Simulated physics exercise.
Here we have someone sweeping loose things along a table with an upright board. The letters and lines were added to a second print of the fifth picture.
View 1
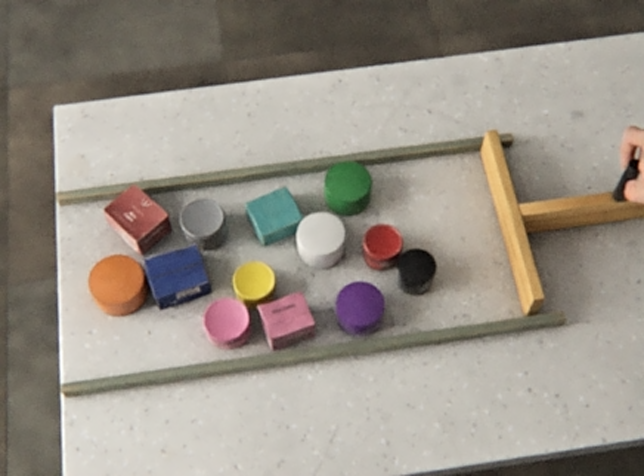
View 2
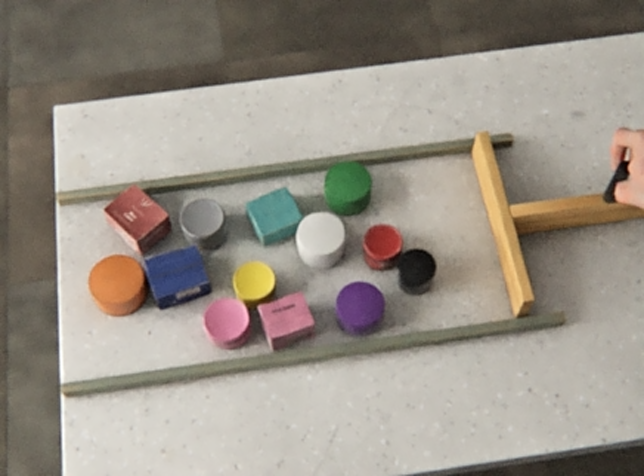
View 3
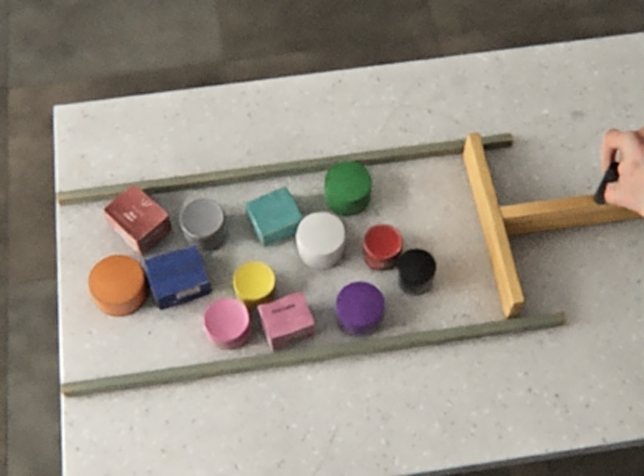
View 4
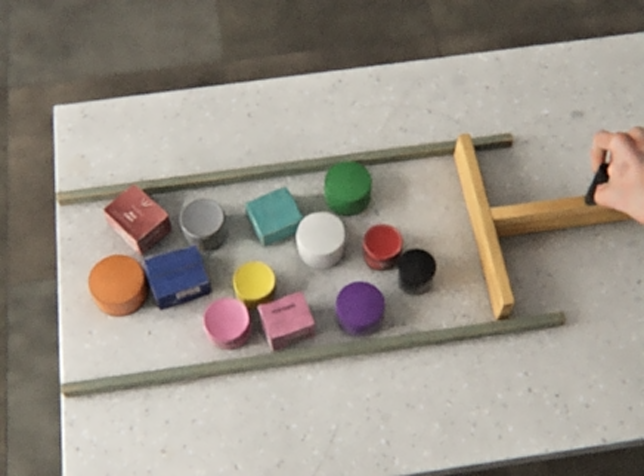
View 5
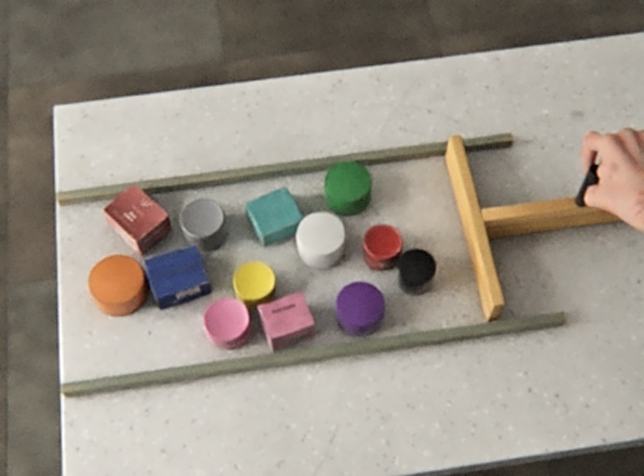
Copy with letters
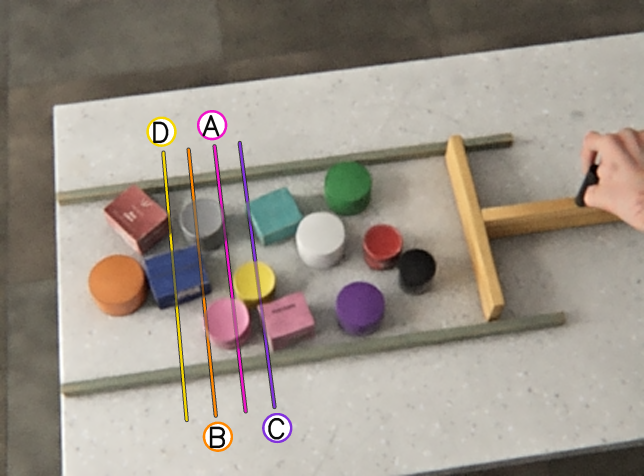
A wooden T-shaped board, its handle held by a hand at the right, slides a short way left between two rails on a speckled table, while the colourful jars, tins and small boxes to its left stay still.
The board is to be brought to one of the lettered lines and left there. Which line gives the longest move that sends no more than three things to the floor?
No fourth one falls up to D.
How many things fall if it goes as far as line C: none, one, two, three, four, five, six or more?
By then, none.
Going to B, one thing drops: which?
The orange tin.
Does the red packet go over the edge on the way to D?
By then, yes.
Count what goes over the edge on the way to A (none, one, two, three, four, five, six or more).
In all, none.
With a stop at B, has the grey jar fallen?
No.
On the marked copy, A at (229, 269); B at (201, 273); C at (256, 266); D at (174, 277).
Taking D. A third of the way, board (369, 230); purple pot (337, 320); green tin (328, 191).
Two thirds of the way, board (259, 245); orange tin (97, 291); red packet (119, 219).
When it is over, board (174, 257); orange tin over the edge; red packet over the edge; three fallen.
As for the rest, A is within the limit but short; B is within the limit but short; C is within the limit but short.
